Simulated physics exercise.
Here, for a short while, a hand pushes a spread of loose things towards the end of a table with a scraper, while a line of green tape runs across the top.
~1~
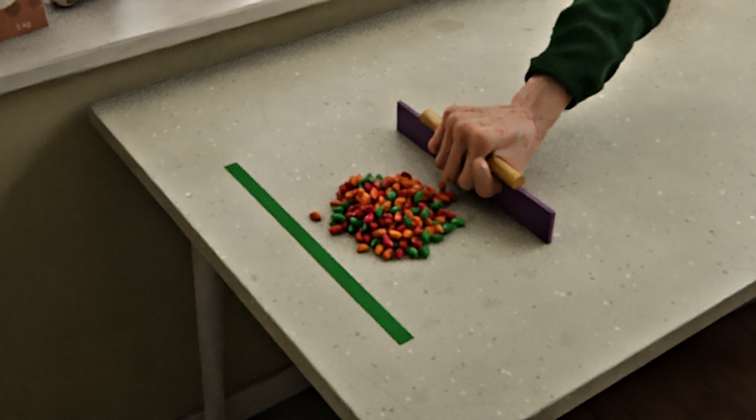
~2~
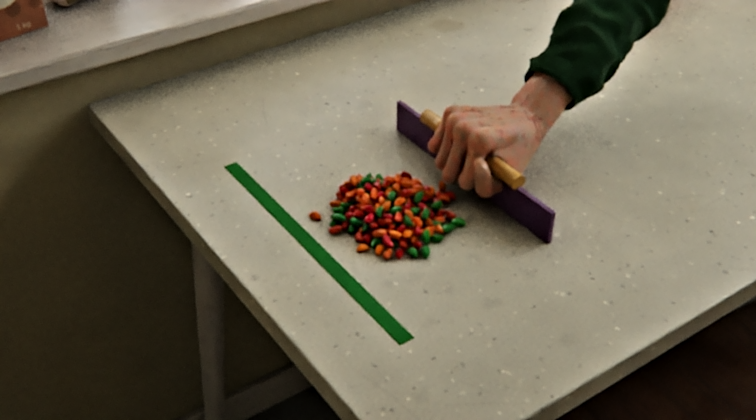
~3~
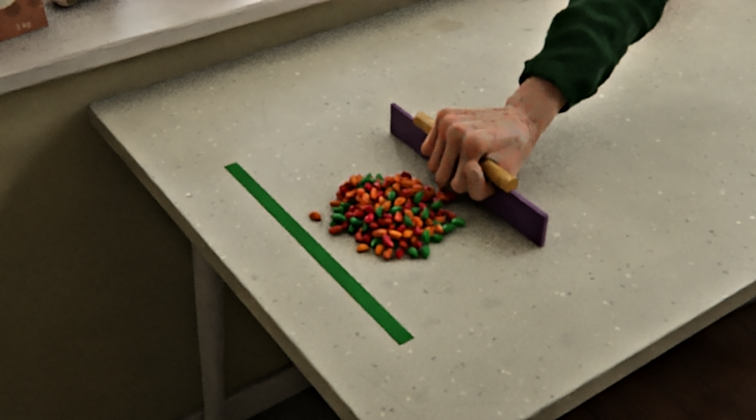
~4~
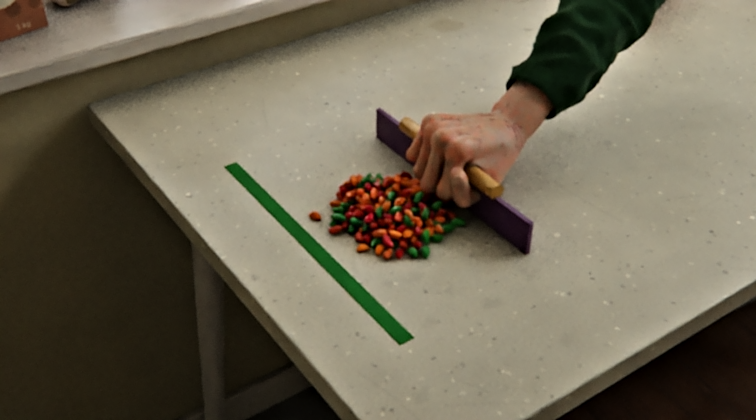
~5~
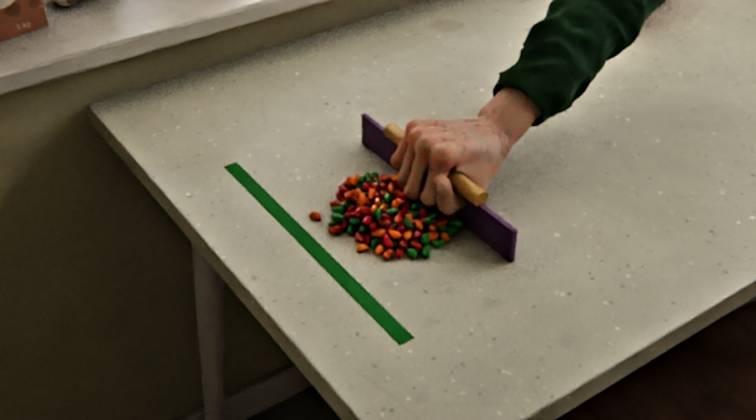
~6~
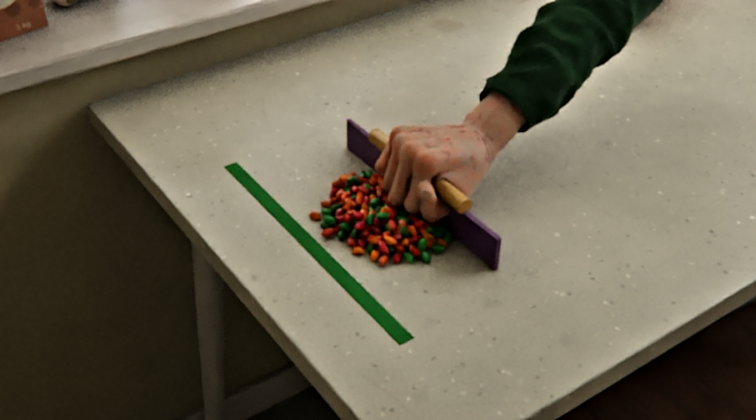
A hand slides a purple scraper left into a heap of colourful jelly beans, shifting them slightly.
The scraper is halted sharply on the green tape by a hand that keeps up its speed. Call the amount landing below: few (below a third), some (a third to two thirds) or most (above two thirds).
Few.
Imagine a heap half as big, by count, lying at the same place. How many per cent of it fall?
About 0 %.
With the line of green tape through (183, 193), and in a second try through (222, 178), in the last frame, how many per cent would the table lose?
About 100 %, then 40 %.
Just after the last frame, scraper still moving, near (360, 197); heap all on the table, its front near (272, 257).
A moment on, scraper stopped at the green tape; heap about a tenth over the edge.
When it is over, scraper stopped at the green tape; heap roughly a quarter over the edge.
